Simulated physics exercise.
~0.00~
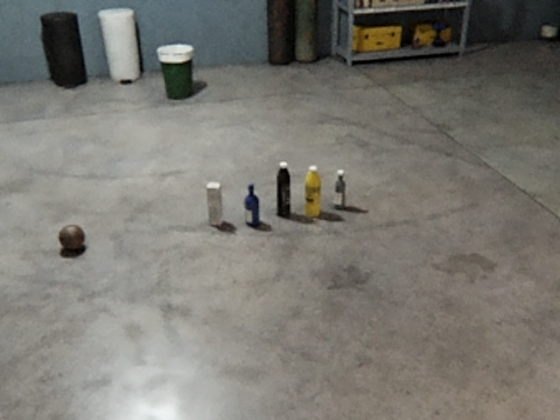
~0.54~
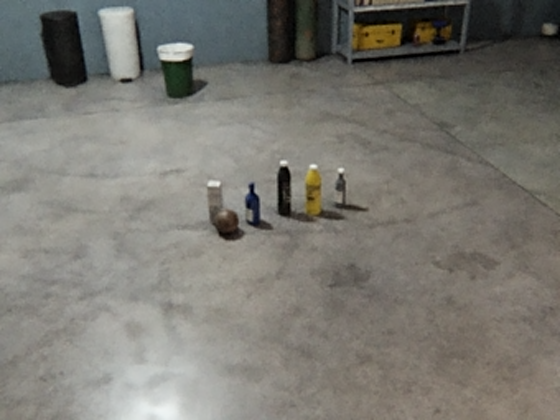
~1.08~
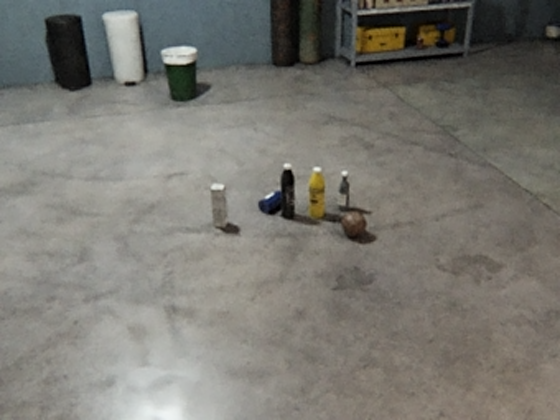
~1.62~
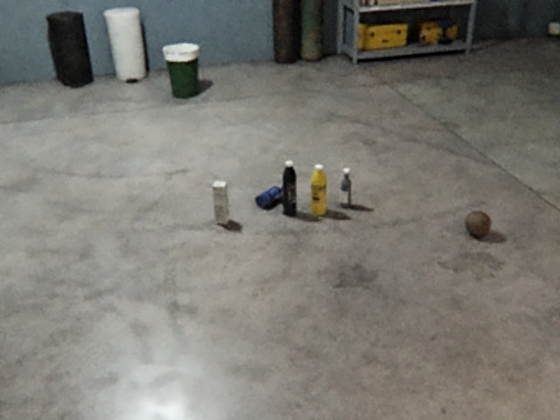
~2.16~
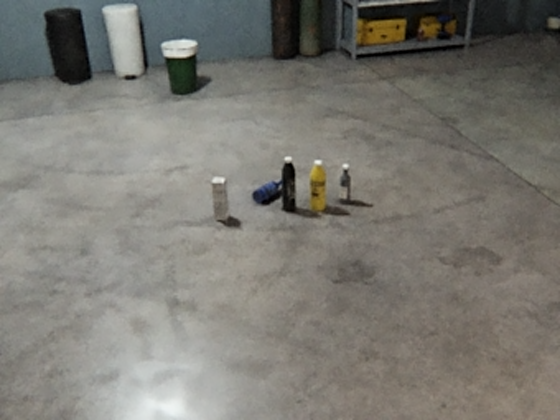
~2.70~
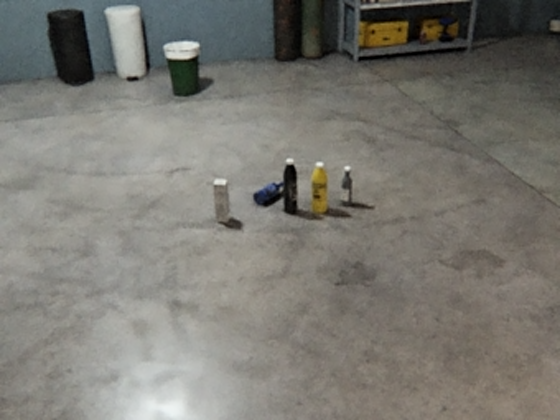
A brown ball rolls right across the floor, topples the blue bottle and leaves view.
